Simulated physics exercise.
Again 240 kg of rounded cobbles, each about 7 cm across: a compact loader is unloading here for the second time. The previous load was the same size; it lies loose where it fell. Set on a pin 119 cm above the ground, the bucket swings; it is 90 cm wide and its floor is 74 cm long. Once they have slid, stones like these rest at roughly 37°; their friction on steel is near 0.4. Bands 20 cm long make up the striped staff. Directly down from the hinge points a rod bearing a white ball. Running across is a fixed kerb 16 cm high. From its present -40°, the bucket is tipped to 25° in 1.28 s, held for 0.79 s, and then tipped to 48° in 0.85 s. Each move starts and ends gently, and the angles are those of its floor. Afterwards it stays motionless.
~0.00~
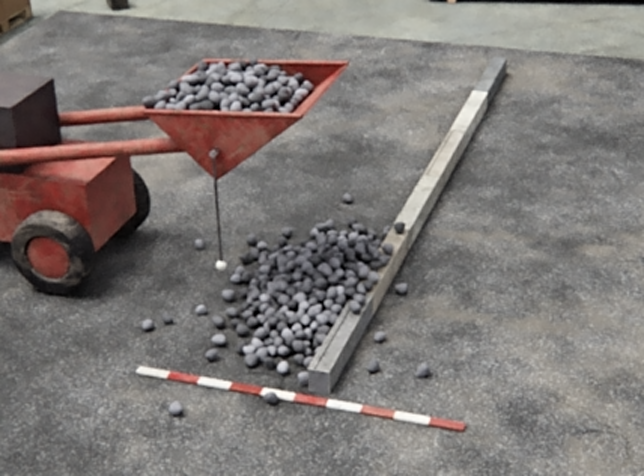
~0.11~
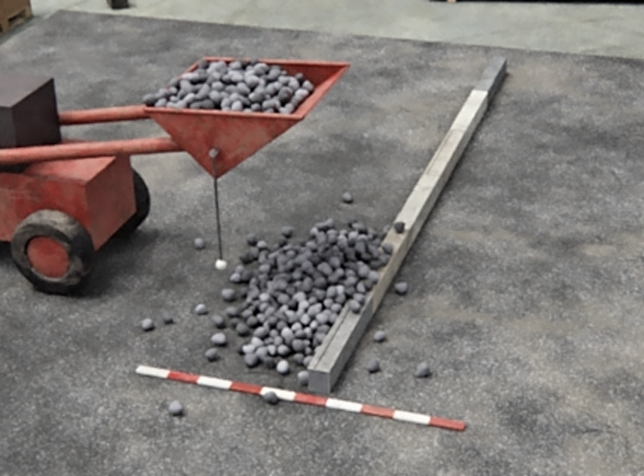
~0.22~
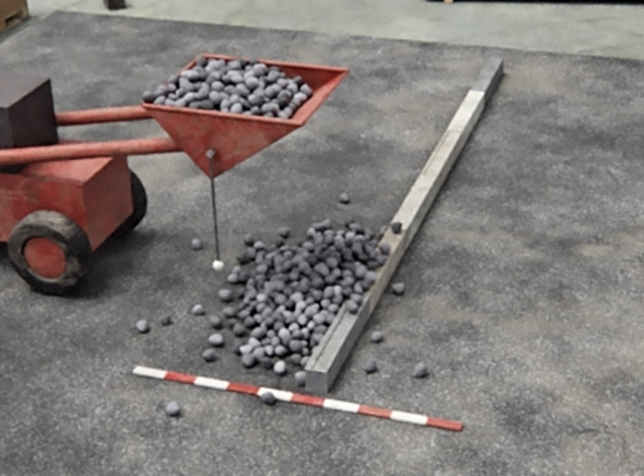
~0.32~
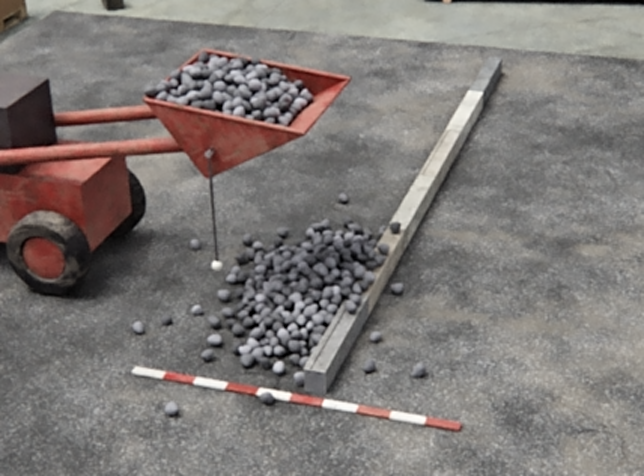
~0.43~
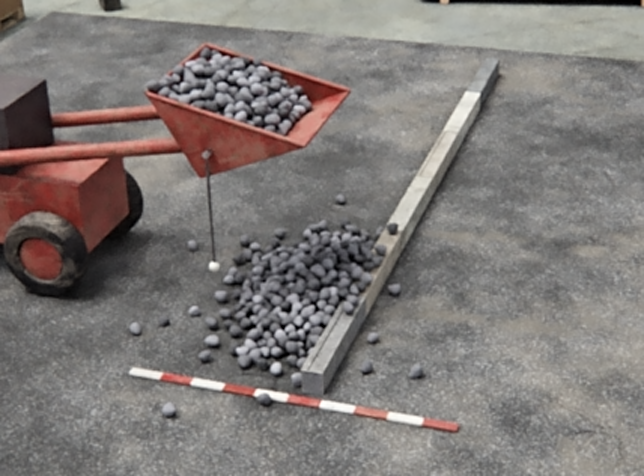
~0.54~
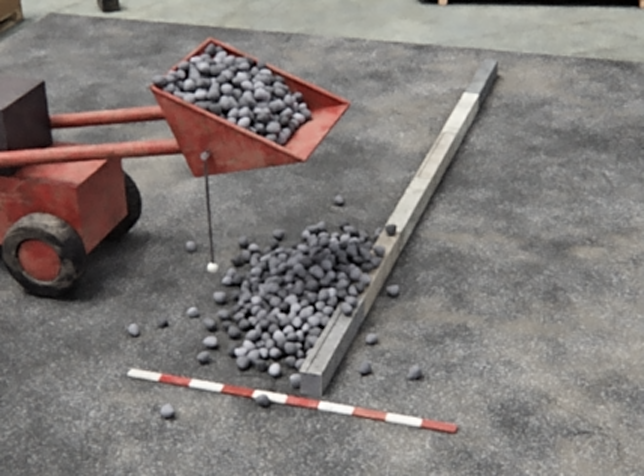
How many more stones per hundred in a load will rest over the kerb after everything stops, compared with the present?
I would say 76 per hundred.
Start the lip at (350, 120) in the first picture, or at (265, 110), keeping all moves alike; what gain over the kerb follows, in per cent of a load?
The first would add around 100 per cent, the second around 35 per cent.
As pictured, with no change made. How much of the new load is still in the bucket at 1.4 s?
About 75 per cent is held.
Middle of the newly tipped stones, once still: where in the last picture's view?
In the last view, about pixel (401, 300).
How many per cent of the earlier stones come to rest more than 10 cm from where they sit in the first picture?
Around 0 in a hundred.
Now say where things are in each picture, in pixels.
In the first picture, the bucket is at -40°, its lip at (302, 116); the top of the load is at (234, 76). The earlier load is highest near (337, 270), 24 cm above ground level, 100 % on this side of the kerb, 1 % over the kerb.
The second picture shows lip at (303, 118), floor tilted -39°, highest stones at (229, 75); the stones move at 0.1 m/s on average.
In the third picture, the bucket is at -35°, its lip at (303, 124); the top of the load is at (215, 73); the stones move at 0.1 m/s on average.
The fourth picture shows lip at (305, 134), floor tilted -30°, highest stones at (207, 69); the stones move at 0.2 m/s on average.
The fifth picture shows lip at (305, 146), floor tilted -23°, highest stones at (206, 66); the stones move at 0.3 m/s on average.
The sixth picture shows lip at (305, 160), floor tilted -15°, highest stones at (211, 63); the stones move at 0.3 m/s on average.
After 1.0 s the floor is at 15°; in per cent of one load, 100 in the bucket, 100 on this side of the kerb, 1 over the kerb; the foremost stones are at (374, 312).
After 1.4 s the floor is at 25°; in per cent of one load, 74 in the bucket, 125 on this side of the kerb, 2 over the kerb; the foremost stones are at (381, 313).
After 3.4 s the floor is at 48°; in per cent of one load, 0 in the bucket, 123 on this side of the kerb, 77 over the kerb; the foremost stones are at (573, 357).
After 5.8 s the floor is at 48°; in per cent of one load, 0 in the bucket, 123 on this side of the kerb, 77 over the kerb; the foremost stones are at (573, 357). Net gain over the kerb, 76.
